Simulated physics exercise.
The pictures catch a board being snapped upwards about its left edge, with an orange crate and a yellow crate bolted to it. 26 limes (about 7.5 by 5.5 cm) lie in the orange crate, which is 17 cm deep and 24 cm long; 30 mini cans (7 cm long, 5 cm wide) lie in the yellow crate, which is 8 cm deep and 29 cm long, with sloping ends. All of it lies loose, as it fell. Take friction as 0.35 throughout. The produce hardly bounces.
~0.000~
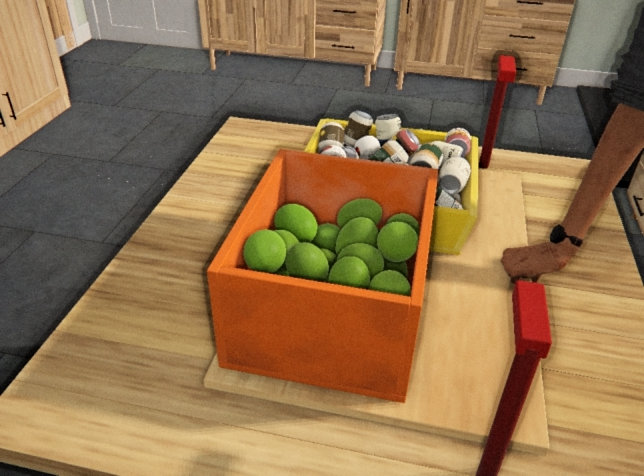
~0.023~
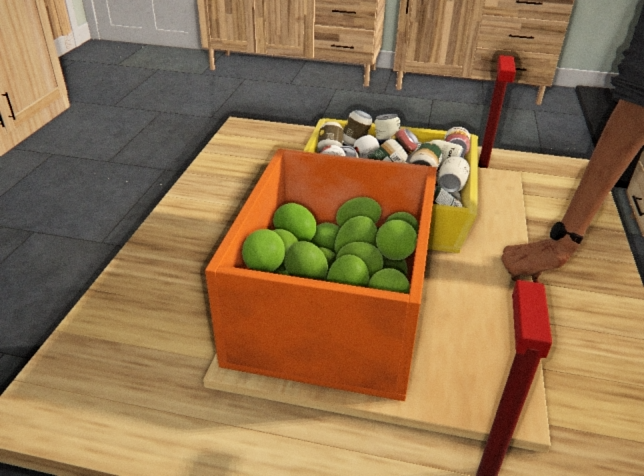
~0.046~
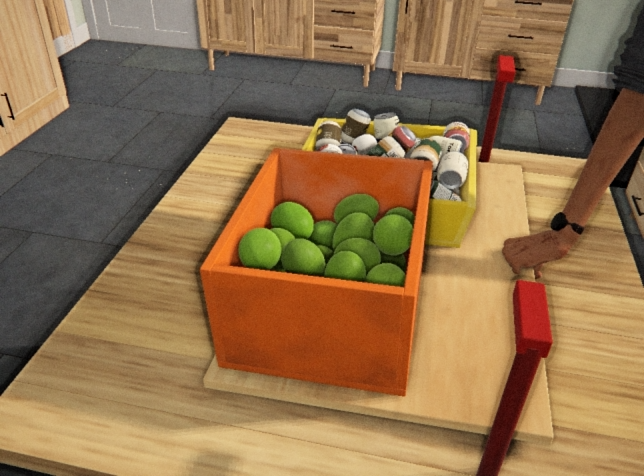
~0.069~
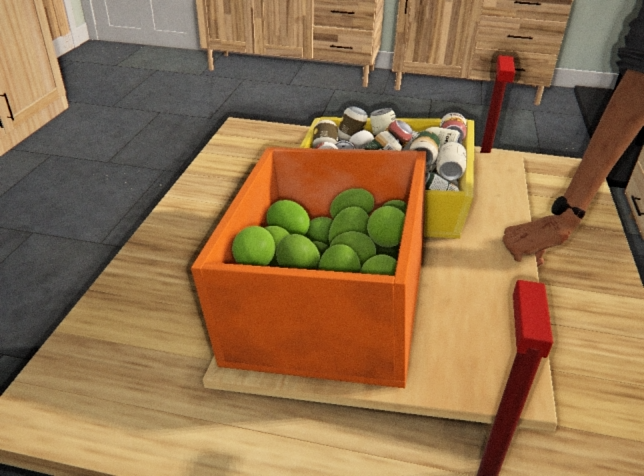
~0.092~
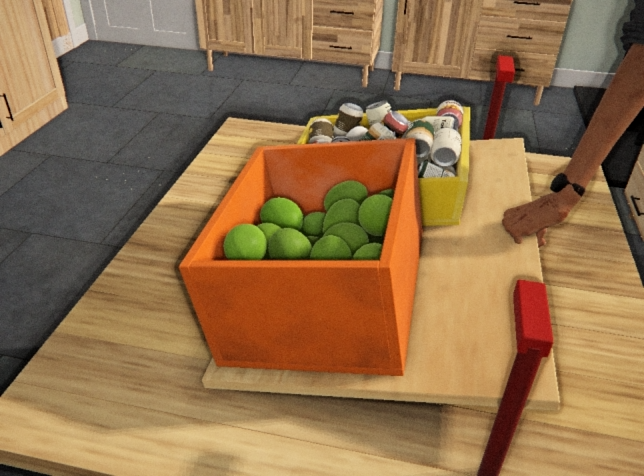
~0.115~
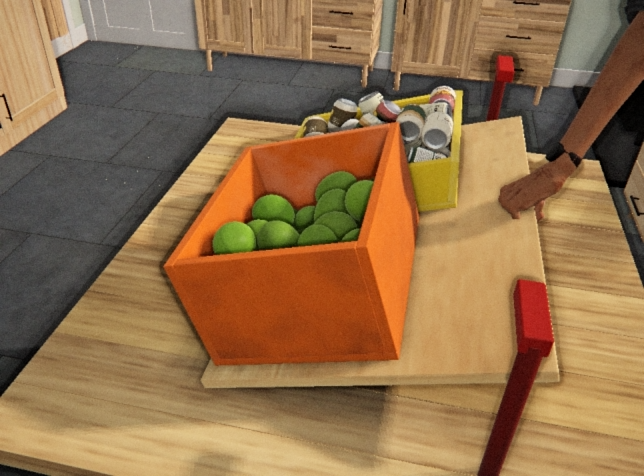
A hand at the right edge of a wooden board raised that side, slowly at first and then faster, tilting an orange crate of green balls and a yellow crate of cans leftward.
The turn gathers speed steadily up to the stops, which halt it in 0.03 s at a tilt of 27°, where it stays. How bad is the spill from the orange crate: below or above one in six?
Less than a sixth of the limes leave the orange crate.
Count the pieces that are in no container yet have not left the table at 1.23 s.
Some 12 pieces.
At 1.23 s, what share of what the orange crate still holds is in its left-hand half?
About 70 per cent.
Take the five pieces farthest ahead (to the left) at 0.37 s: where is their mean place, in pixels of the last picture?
At about (223, 135).
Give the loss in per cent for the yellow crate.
Lost: Yellow crate 65 per cent.
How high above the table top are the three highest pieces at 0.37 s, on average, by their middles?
Some 32 cm up.
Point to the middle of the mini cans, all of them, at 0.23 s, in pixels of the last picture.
Around (330, 105).
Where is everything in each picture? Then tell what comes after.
In the first picture (we follow the rim corner now nearest the camera), orange crate at (411, 301); yellow crate at (470, 213); tilt 0°; nothing out yet.
In the second picture, orange crate at (409, 298); yellow crate at (469, 210); tilt 1°.
In the third picture, orange crate at (404, 291); yellow crate at (468, 204); tilt 3°.
In the fourth picture, orange crate at (394, 280); yellow crate at (465, 194); tilt 6°.
In the fifth picture, orange crate at (379, 264); yellow crate at (460, 179); tilt 11°.
In the sixth picture, orange crate at (356, 244); yellow crate at (450, 159); tilt 17°; nothing out yet.
After 0.13 s, the lift is arrested.
After 0.23 s, tilt 27°; 0 of 26 out of the orange crate and 0 of 30 out of the yellow crate.
After 0.37 s, tilt 27°; 1 of 26 out of the orange crate and 6 of 30 out of the yellow crate.
After 0.63 s, tilt 27°; 1 of 26 out of the orange crate and 17 of 30 out of the yellow crate.
Outcome (at 1.23 s), 1 of 26 out of the orange crate and 20 of 30 out of the yellow crate. Asked share, 1 of 26, 4 per cent.
